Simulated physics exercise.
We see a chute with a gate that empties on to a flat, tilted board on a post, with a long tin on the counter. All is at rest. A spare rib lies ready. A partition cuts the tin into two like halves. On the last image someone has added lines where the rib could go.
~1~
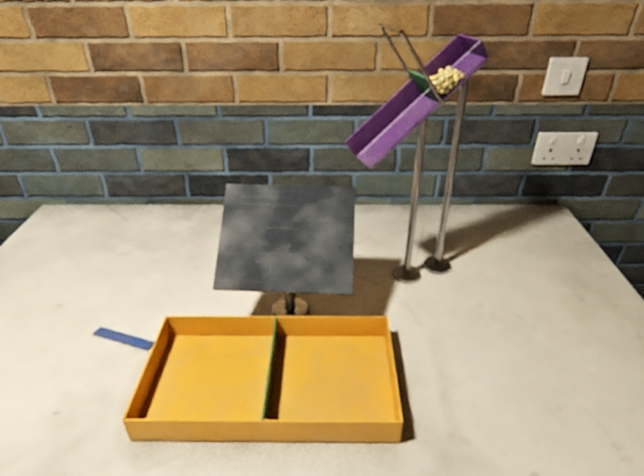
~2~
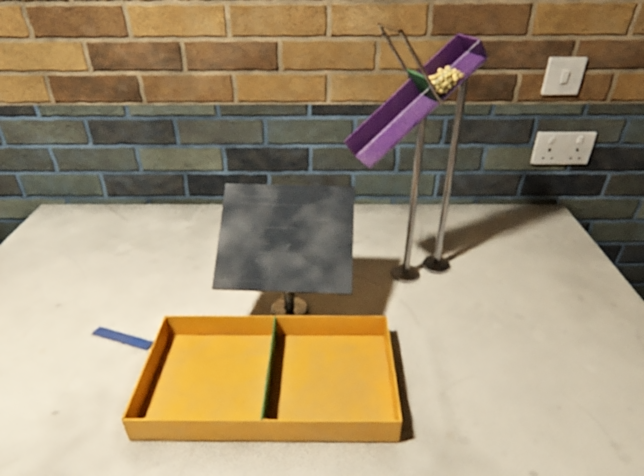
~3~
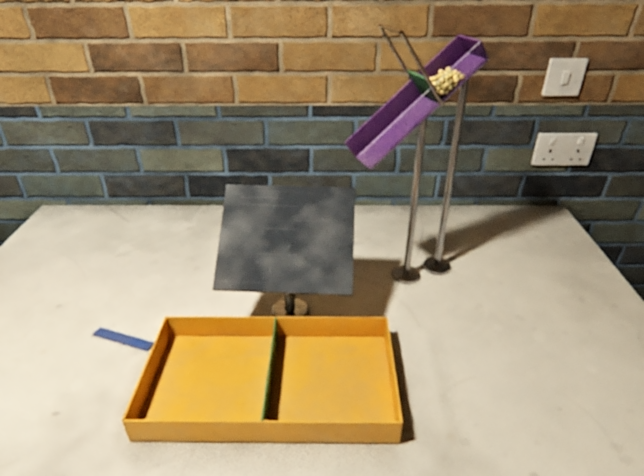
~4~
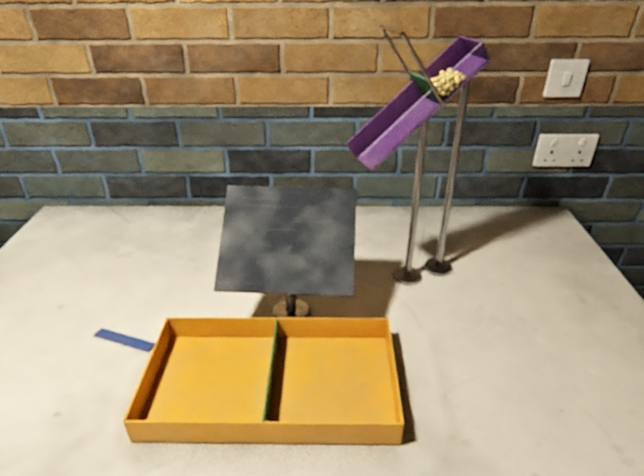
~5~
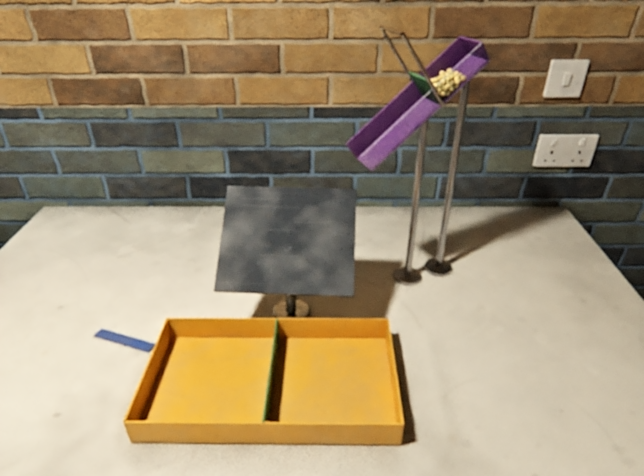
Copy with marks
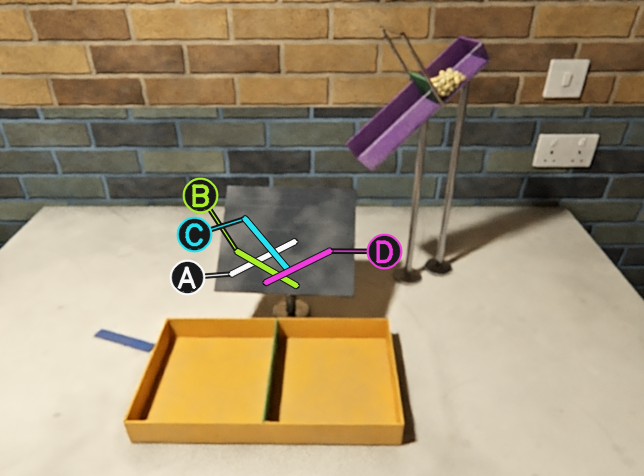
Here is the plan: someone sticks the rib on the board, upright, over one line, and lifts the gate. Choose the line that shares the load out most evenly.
Take A.
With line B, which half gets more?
More lands on the right.
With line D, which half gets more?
More lands on the left.
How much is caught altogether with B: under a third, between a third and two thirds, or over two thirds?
Line B gives over two thirds.
On the marked copy, line A from (294, 241) to (231, 274); line B from (237, 251) to (296, 285); line C from (245, 218) to (286, 268); line D from (329, 251) to (266, 282).
With A, of what is caught, about half in the left half, about half in the right.
With B, of what is caught, a small part in the left half, nearly all in the right.
With C, of what is caught, a small part in the left half, most in the right.
With D, of what is caught, nearly all in the left half, a stray few in the right.
